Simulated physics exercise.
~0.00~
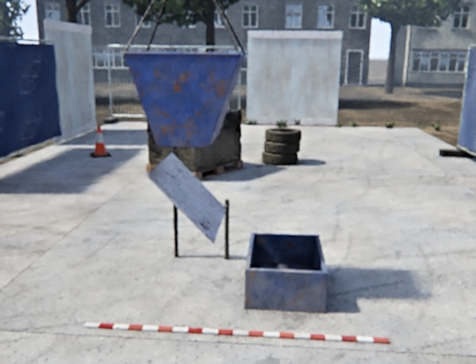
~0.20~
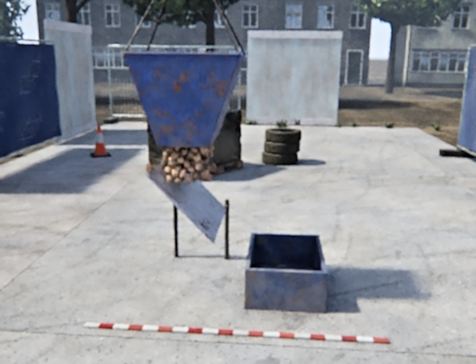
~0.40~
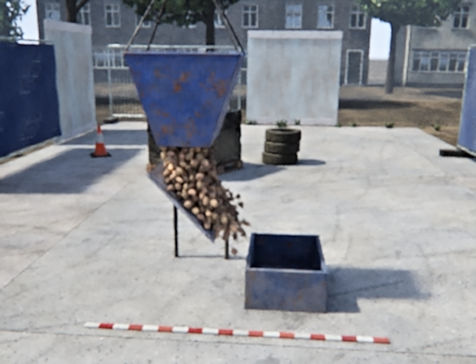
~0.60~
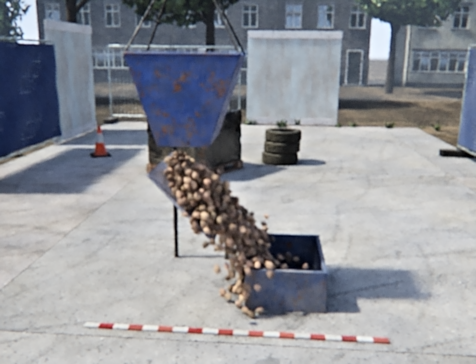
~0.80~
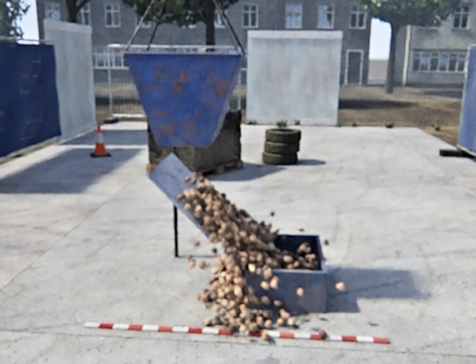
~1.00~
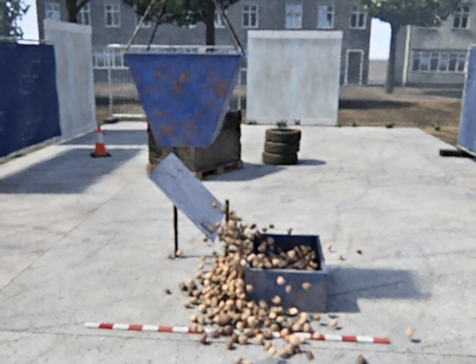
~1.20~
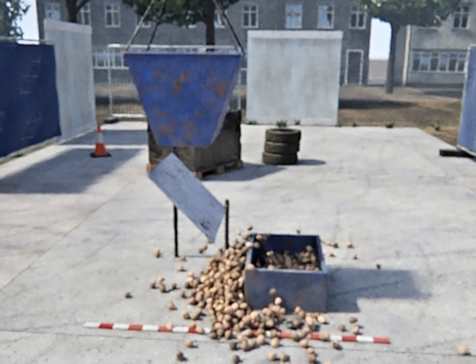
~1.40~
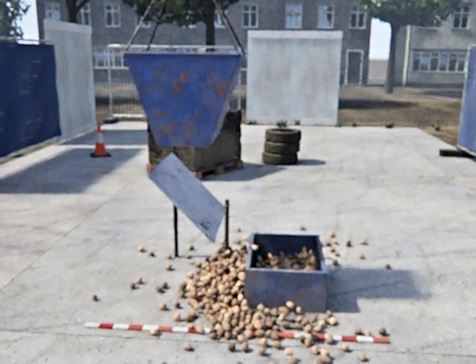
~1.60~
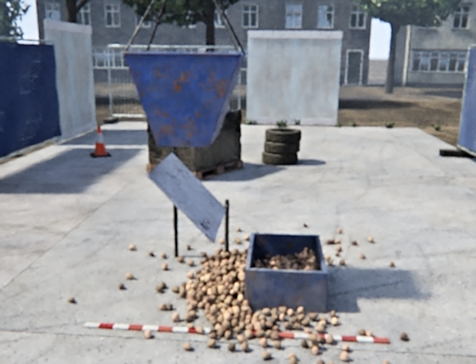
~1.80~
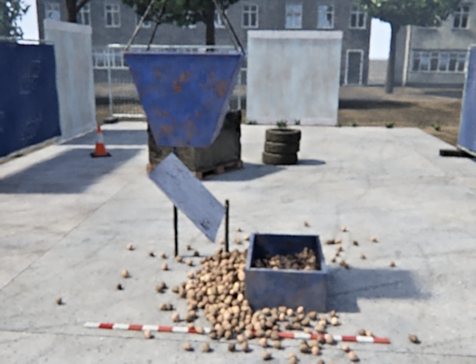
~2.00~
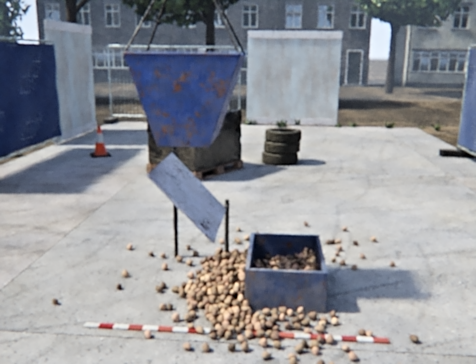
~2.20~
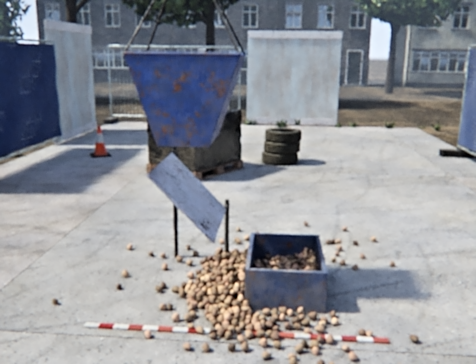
On a sunlit concrete yard with buildings and trees behind, seen from the front and slightly above, a rusty blue skip hangs above a tilted steel plate on thin posts. An open grey bin stands to the lower right, behind a red-and-white striped staff, with an orange cone and stacked tyres farther back. Brown and tan stones pour from the skip's bottom and slide down the plate to the right. They spill over the bin's left side, some dropping inside and many hitting the ground. Stray stones scatter outward, then everything settles, with a heap left of and before the partly filled bin.
